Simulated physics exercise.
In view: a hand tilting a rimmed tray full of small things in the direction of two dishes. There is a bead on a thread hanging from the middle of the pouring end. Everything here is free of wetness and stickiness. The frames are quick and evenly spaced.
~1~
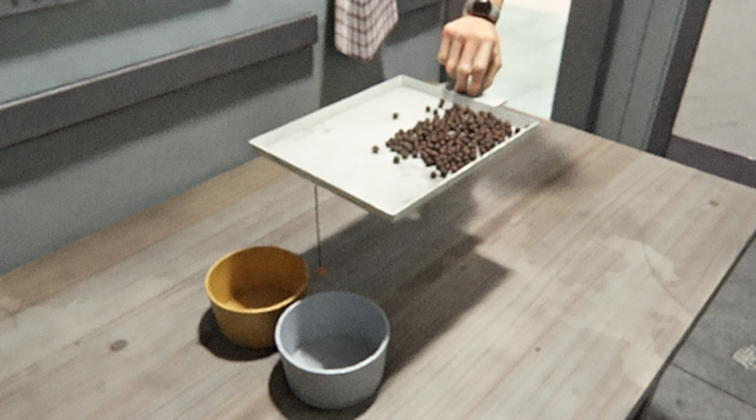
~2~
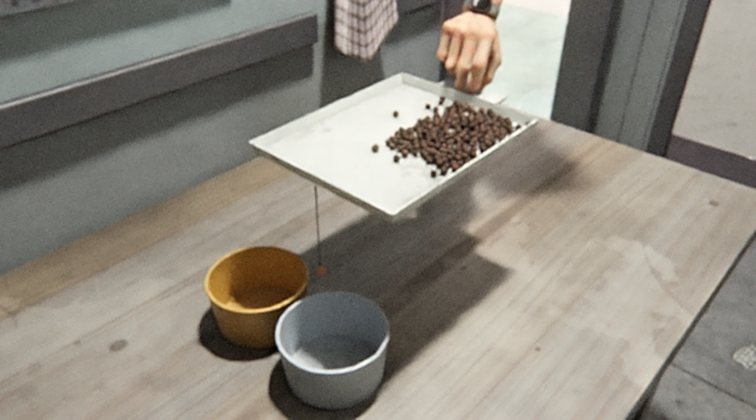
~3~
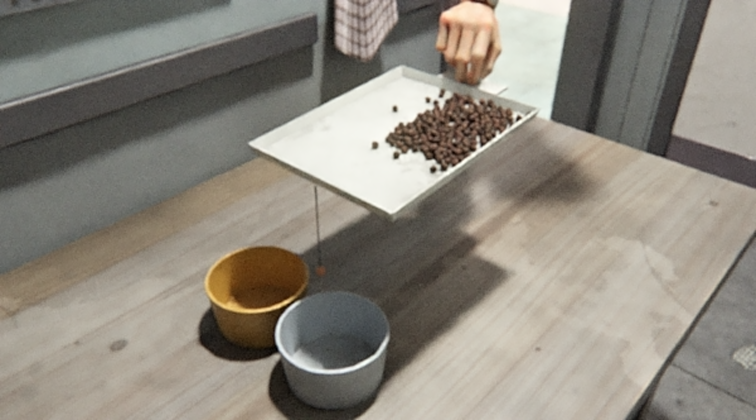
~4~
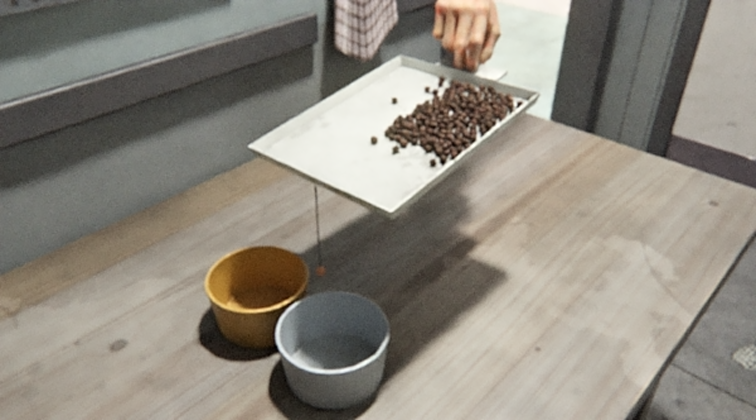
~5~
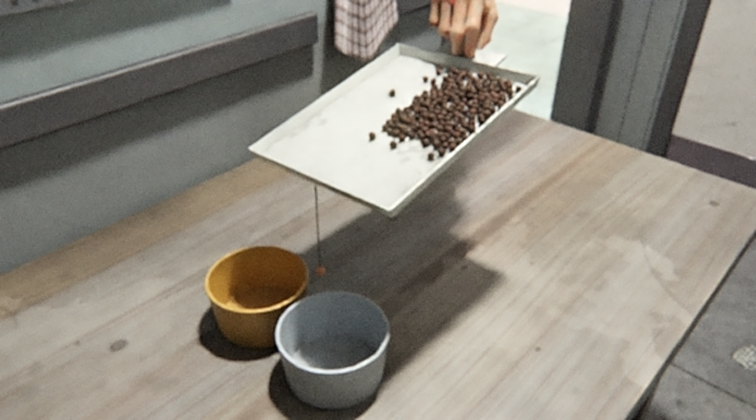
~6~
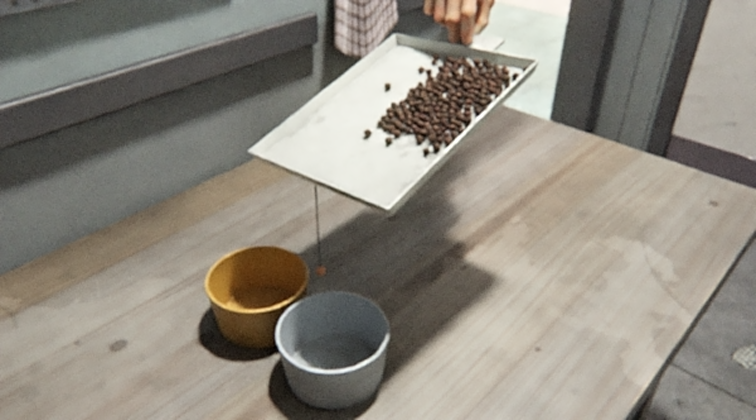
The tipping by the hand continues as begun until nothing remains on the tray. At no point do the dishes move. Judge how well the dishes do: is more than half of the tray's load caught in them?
Most is saved.
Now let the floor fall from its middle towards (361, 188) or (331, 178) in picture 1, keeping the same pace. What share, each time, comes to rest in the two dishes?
About 70 %, then 90 %.
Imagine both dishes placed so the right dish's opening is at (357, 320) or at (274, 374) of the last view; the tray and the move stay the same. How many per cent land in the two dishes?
60 %, 10 %.
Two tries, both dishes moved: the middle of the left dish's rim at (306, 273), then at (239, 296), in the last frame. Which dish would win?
First try: The left-side dish; second try: The left-side dish.
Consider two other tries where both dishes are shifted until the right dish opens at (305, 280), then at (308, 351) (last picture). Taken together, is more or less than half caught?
Well, it comes to a greater portion at first and a lesser portion after that.
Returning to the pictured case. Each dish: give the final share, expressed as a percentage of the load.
For the left dish some 70 %, for the right dish some 0 %.
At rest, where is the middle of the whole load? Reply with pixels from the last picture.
Somewhere around (253, 307) in the last picture.
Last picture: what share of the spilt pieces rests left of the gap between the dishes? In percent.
Left fraction: Around 90 per cent.
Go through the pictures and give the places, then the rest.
The first frame shows corners of the pouring end at (254, 141) and (393, 211), level; middle of the load at (454, 136), allspice berries; left dish at (219, 318); right dish at (293, 377); bead on its thread at (321, 271).
The second frame shows corners of the pouring end at (254, 141) and (392, 211), level; middle of the load at (454, 134).
The third frame shows corners of the pouring end at (254, 143) and (392, 209), tipped barely, lowest at the left corner; middle of the load at (454, 127).
The fourth frame shows corners of the pouring end at (253, 145) and (391, 208), tipped a little, lowest at the left corner; middle of the load at (454, 117).
The fifth frame shows corners of the pouring end at (253, 147) and (389, 206), tipped a little, lowest at the left corner; middle of the load at (452, 107).
The sixth frame shows corners of the pouring end at (253, 150) and (388, 205), tipped clearly, lowest at the left corner; middle of the load at (449, 98), a small part on the move; left dish at (219, 318); right dish at (293, 377).
Soon after the last picture, tray tipped steeply; about half on the tray; a stray few in the right dish; about a quarter in the left dish; a small part outside both; a small part in the air.
A little later, tray tipped past a quarter turn; a stray few on the tray; a stray few in the right dish; about two thirds in the left dish; about a quarter outside both; a small part in the air.
Later still, tray tipped past a quarter turn; a stray few in the right dish; about two thirds in the left dish; about a quarter outside both.
At rest, tray tipped past a quarter turn; a stray few in the right dish; about two thirds in the left dish; about a quarter outside both.
